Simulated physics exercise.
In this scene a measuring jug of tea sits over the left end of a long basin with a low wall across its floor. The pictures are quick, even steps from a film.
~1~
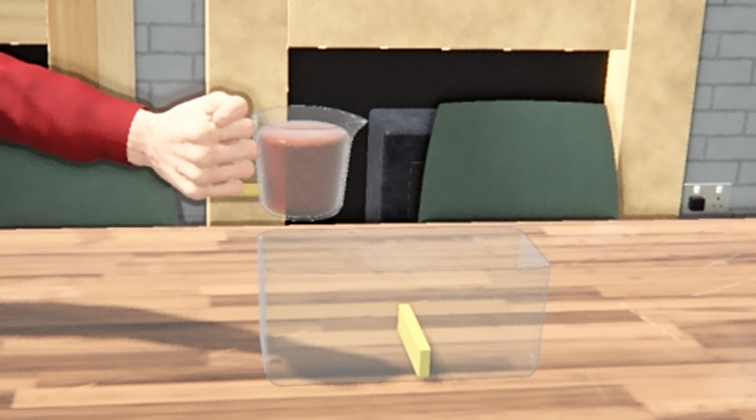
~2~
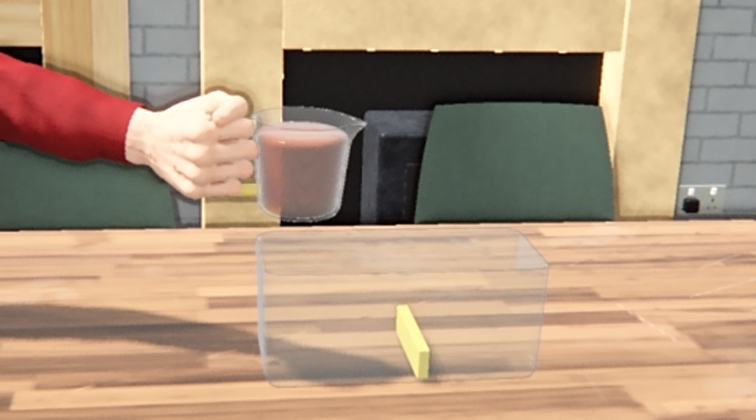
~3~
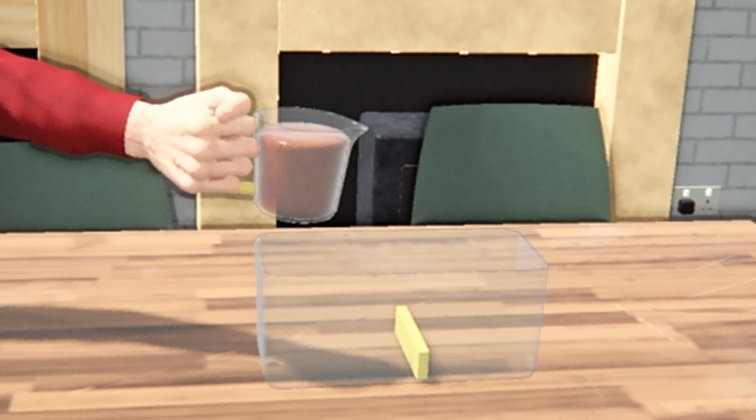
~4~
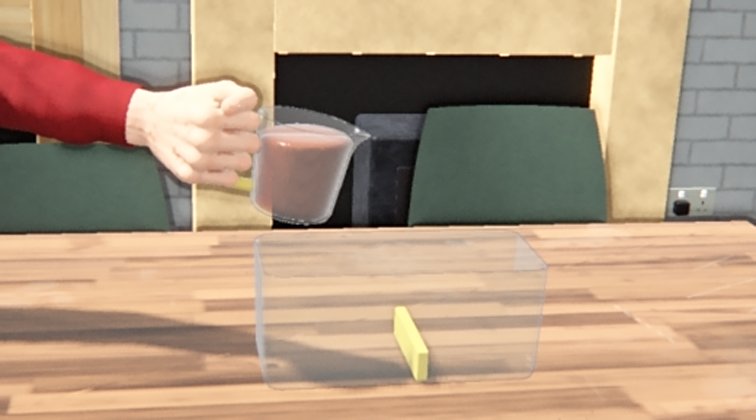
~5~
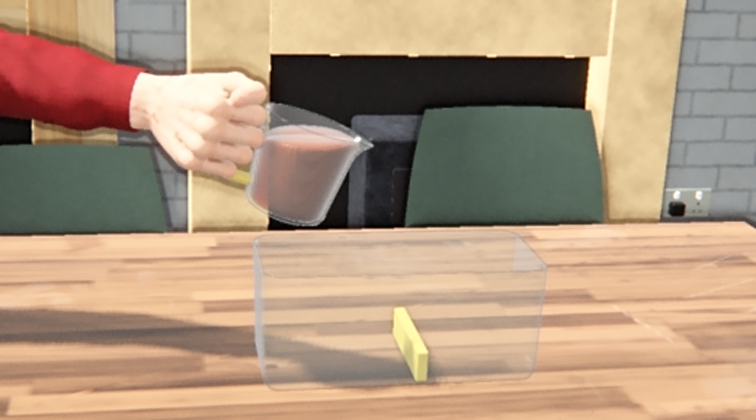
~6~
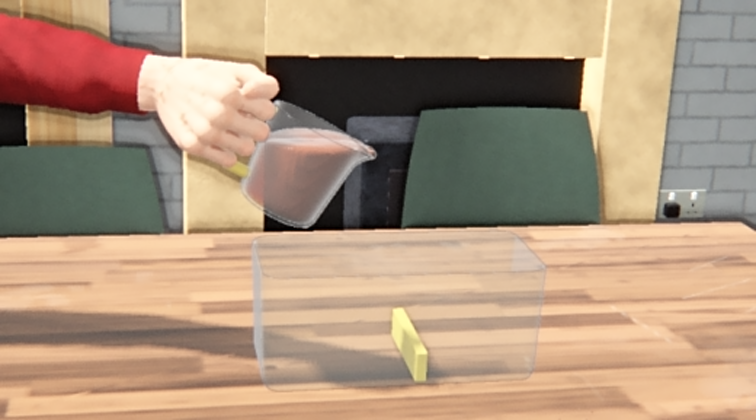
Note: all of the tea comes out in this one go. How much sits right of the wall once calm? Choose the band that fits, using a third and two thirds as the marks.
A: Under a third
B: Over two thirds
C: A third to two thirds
Option C: A third to two thirds.
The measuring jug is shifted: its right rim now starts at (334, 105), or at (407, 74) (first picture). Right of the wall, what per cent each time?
Close to 5 in a hundred, and close to 90 in a hundred.
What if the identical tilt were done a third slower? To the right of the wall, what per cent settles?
Somewhere near 50 percent.
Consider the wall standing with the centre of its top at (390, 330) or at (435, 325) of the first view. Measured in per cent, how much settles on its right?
80 % then 5 %, approximately.
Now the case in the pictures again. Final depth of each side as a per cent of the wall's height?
About 40 per cent on the left and 40 per cent on the right.
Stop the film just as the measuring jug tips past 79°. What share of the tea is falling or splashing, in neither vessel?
Around 20 in a hundred.
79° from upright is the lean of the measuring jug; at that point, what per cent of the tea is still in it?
Remaining fraction: Approx. 60 %.
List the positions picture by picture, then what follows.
The first picture shows tilt 0°; pouring edge (367, 120); surface from (256, 131) to (348, 131); the long basin's rim runs from (262, 253) to (536, 248); the wall's top is at (414, 327).
The second picture shows tilt 1°; pouring edge (366, 122); surface from (255, 132) to (348, 132).
The third picture shows tilt 5°; pouring edge (368, 127); surface from (257, 132) to (350, 134).
The fourth picture shows tilt 11°; pouring edge (370, 134); surface from (259, 133) to (353, 136).
The fifth picture shows tilt 18°; pouring edge (373, 144); surface from (260, 138) to (360, 139).
The sixth picture shows tilt 27°; pouring edge (374, 156); surface from (260, 140) to (365, 148); 1 per cent is over the edge.
A moment on, the measuring jug is tipped on its side and 58 per cent is still to pour, 7 is left of the wall and 15 right of it.
Next, the measuring jug is tipped on its side and 16 per cent is still to pour, 34 is left of the wall and 41 right of it.
Then the measuring jug is tipped on its side and 3 per cent is still to pour, 51 is left of the wall and 44 right of it.
Later the measuring jug is tipped on its side and 0 per cent is still to pour, 54 is left of the wall and 45 right of it.
At rest 54 per cent lies left of the wall, 45 right of it and 0 outside.
